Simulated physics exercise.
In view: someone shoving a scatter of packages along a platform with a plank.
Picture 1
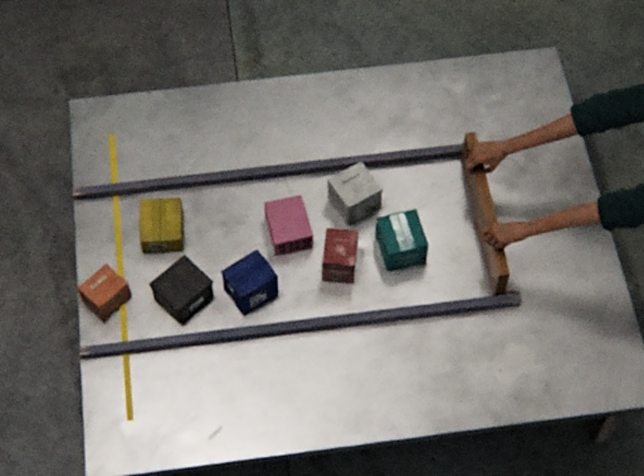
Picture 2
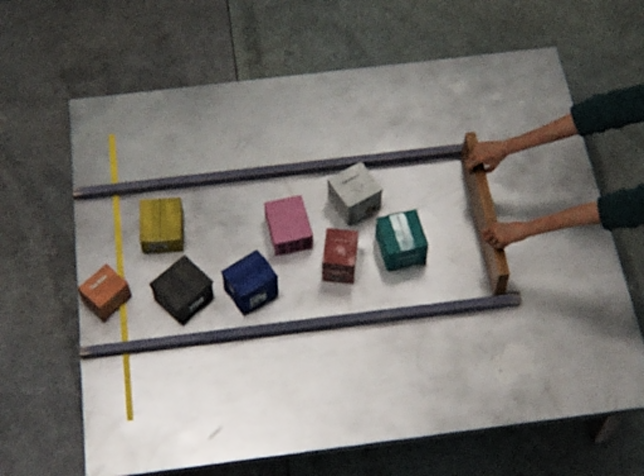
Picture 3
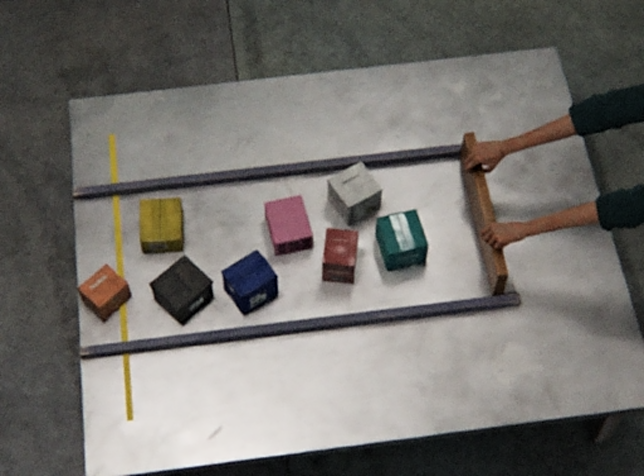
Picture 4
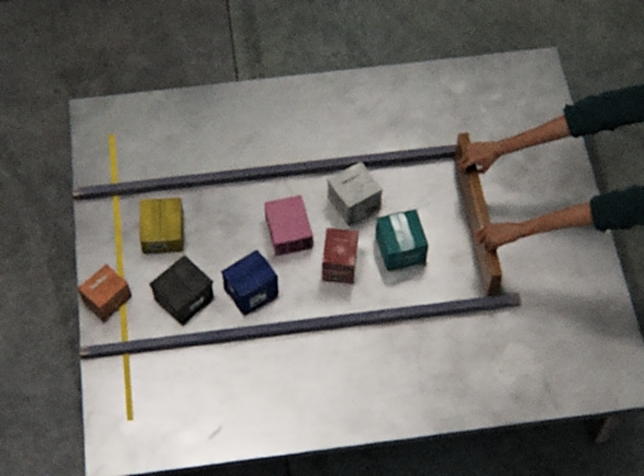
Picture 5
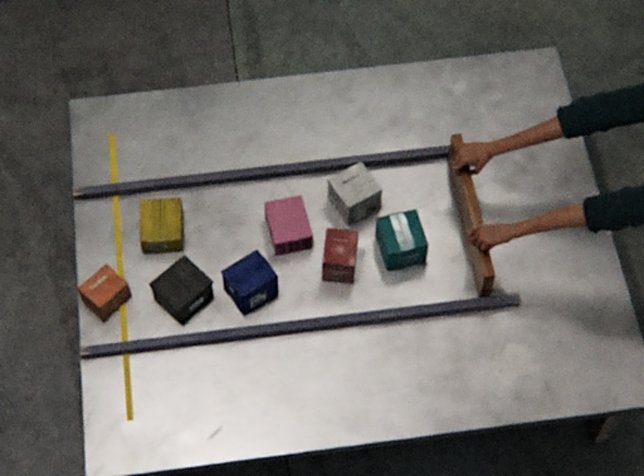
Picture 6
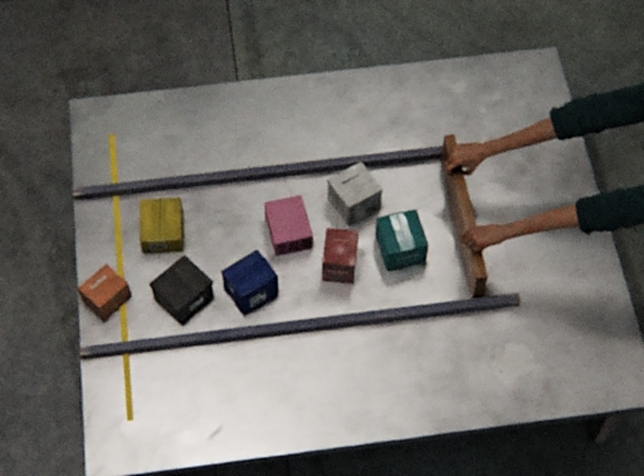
On a pale table, two hands slide a wooden plank slightly left toward still, scattered boxes.
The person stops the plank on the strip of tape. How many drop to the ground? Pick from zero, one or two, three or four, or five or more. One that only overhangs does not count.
Here the number that fall off is five or more.
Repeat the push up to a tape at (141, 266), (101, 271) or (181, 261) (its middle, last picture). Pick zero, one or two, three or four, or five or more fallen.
In that order: Three or four; 5 or more; one or two.
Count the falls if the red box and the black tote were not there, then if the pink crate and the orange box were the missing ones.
Fallen: 3, and 4 in the other try.
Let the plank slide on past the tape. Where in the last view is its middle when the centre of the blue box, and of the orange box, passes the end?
About (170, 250), and (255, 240) for the other.
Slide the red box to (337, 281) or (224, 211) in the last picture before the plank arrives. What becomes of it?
Place by place, it holds on; drops off.
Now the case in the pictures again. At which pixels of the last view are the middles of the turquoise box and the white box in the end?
First (98, 273), then (95, 217).
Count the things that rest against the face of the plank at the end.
It touches 2.
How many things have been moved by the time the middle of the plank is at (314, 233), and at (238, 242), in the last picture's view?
At the one place 6, at the other 8.
Soon after, none off yet; orange box at rest near (105, 292); yellow parcel at rest near (162, 225); black tote moved a little near (176, 291).
At rest, the number that fall off is five or more; fallen, red box, pink crate, blue box, black tote, yellow parcel and orange box.
